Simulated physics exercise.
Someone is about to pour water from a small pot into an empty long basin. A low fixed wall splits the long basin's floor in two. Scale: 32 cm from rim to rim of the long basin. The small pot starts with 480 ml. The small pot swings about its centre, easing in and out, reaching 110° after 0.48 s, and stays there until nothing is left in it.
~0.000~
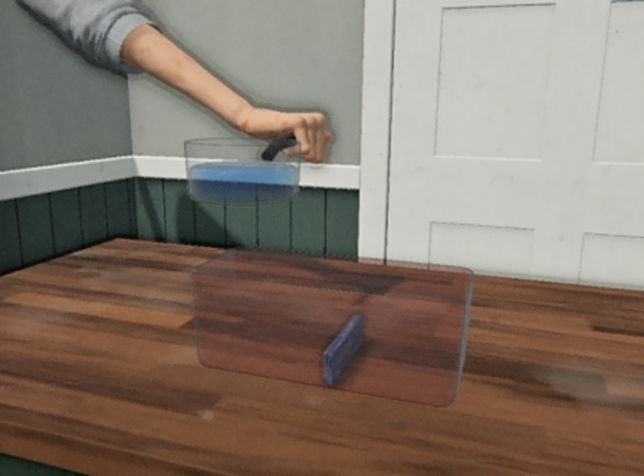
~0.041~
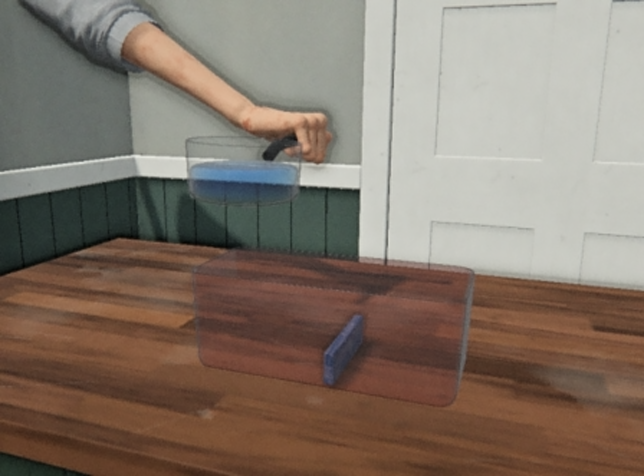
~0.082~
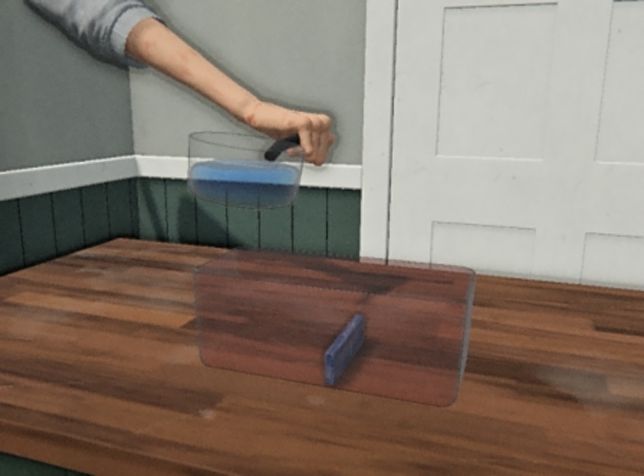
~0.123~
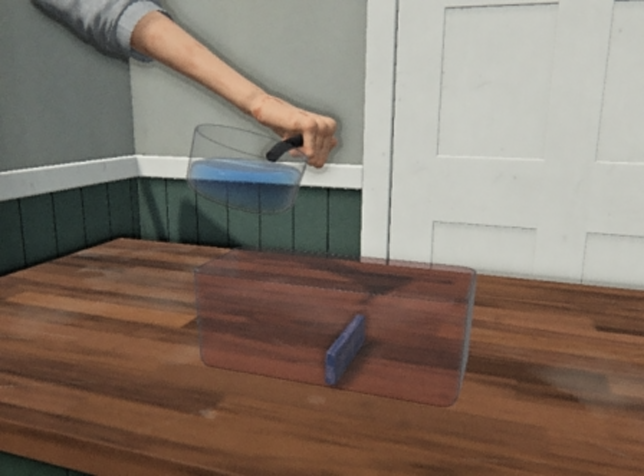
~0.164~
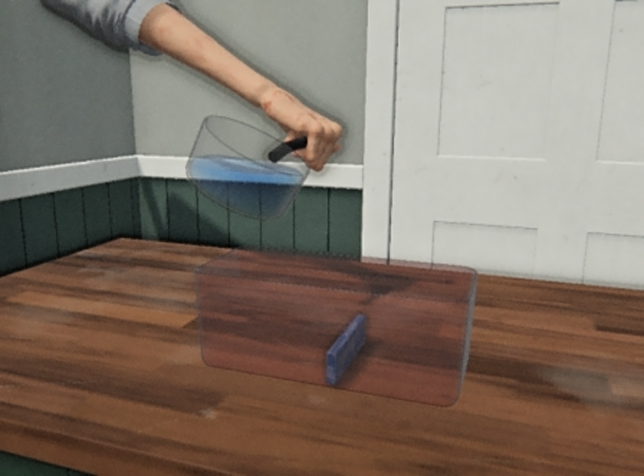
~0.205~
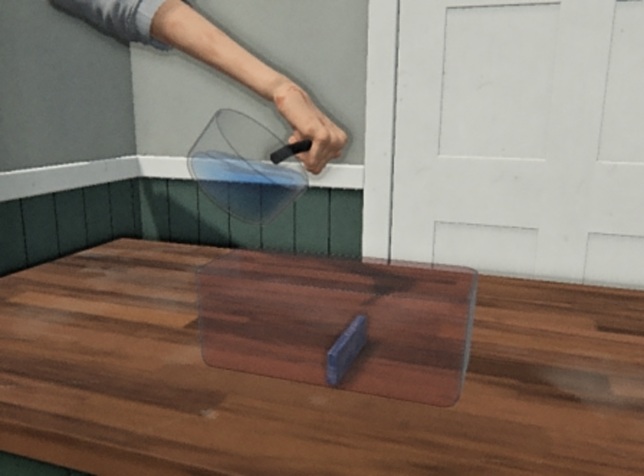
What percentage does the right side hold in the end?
Roughly 10 per cent is past the wall.
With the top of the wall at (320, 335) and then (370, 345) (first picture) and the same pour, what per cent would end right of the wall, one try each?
First 45, then 20 per cent.
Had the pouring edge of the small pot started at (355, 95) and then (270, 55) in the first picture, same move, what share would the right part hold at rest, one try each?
First 80, then 10 per cent.
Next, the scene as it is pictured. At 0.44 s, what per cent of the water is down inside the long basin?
Some 52 per cent.
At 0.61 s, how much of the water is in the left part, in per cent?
Near 84 in a hundred.
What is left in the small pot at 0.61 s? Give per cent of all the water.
Near 3 in a hundred.
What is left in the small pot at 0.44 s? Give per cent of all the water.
Some 16 per cent.
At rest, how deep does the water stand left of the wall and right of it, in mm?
Some 18 mm on the left and 2 mm on the right.
After 0.44 s the tilt is 108° and 15 per cent is still to pour, 51 is left of the wall and 0 right of it.
After 0.61 s the tilt is 110° and 3 per cent is still to pour, 84 is left of the wall and 4 right of it.
After 0.79 s the tilt is 110° and 0 per cent is still to pour, 83 is left of the wall and 9 right of it.
After 0.98 s the tilt is 110° and 0 per cent is still to pour, 84 is left of the wall and 10 right of it.
In the end 84 per cent lies left of the wall, 10 right of it and 6 outside.
